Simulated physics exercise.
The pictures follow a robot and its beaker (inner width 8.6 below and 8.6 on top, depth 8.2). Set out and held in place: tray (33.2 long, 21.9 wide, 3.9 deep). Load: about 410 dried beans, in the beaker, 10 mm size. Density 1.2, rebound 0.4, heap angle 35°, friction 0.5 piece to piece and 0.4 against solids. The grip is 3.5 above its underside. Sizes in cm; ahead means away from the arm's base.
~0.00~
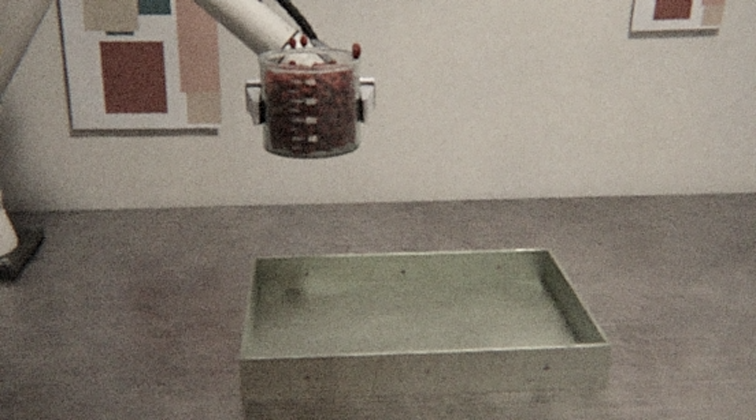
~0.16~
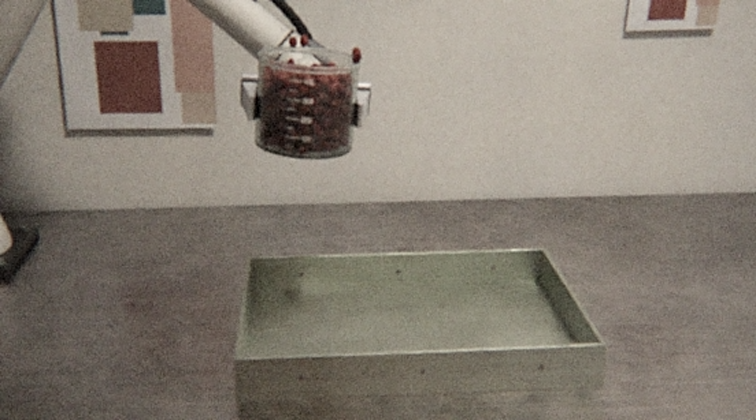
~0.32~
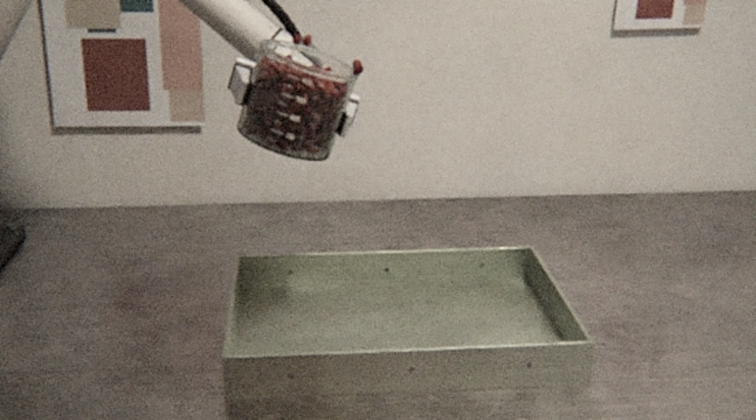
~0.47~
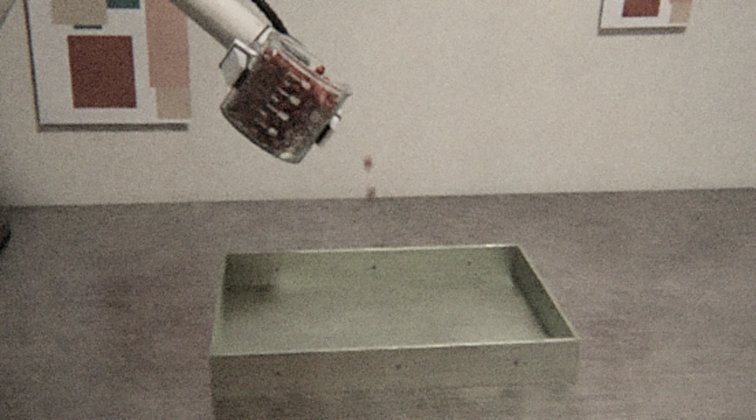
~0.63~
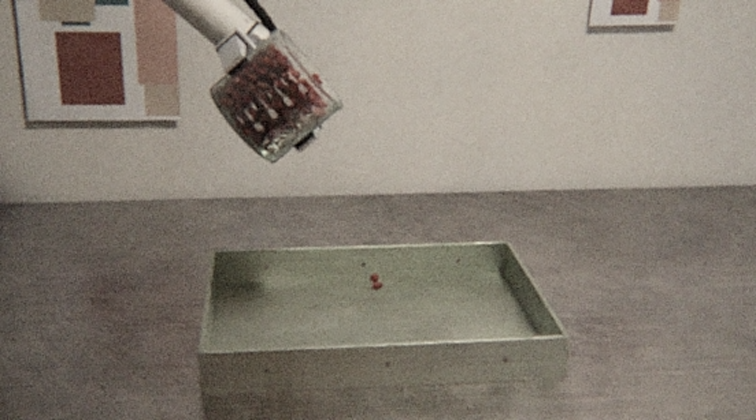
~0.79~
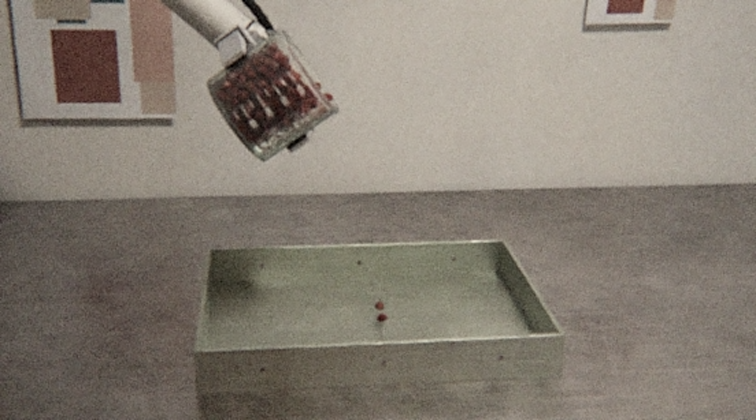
Above a shallow green tray on a grey surface, a robot arm tilts a clear beaker full of dark red beans down to the right, and two beans drop from it and land in the tray.
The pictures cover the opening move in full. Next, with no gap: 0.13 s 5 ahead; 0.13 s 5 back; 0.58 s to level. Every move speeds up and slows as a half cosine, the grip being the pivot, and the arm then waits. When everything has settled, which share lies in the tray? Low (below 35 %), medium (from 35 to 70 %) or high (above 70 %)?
A low share, below 35 %, ends in the tray.
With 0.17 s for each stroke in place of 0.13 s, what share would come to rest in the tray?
It would be near 10 per cent.
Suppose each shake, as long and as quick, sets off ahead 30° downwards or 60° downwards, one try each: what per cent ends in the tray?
About 10 and 5 per cent.
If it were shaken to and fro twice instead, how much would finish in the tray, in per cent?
Then about 25 per cent.
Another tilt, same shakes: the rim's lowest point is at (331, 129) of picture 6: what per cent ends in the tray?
Some 45 per cent.
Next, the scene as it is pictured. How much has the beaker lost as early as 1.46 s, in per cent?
Near 15 per cent so far.
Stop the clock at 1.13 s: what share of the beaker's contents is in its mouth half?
About 45 per cent.
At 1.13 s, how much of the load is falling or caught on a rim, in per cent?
Roughly 9 per cent.
After 1.13 s, tilted 53° forward, highest piece 27 above the table; 350 in the beaker, 23 in the tray, 38 in flight or on a rim.
After 1.46 s, tilted 11° forward, highest piece 29 above the table; 347 in the beaker, 61 in the tray, 2 on the table or floor, 1 in flight or on a rim.
After 1.83 s, level, highest piece 29 above the table; 347 in the beaker, 62 in the tray, 2 on the table or floor.
After 2.88 s, level, highest piece 29 above the table; 347 in the beaker, 62 in the tray, 2 on the table or floor.
At rest, 347 in the beaker, 62 in the tray, 2 on the table or floor. That is 15 % in the tray.
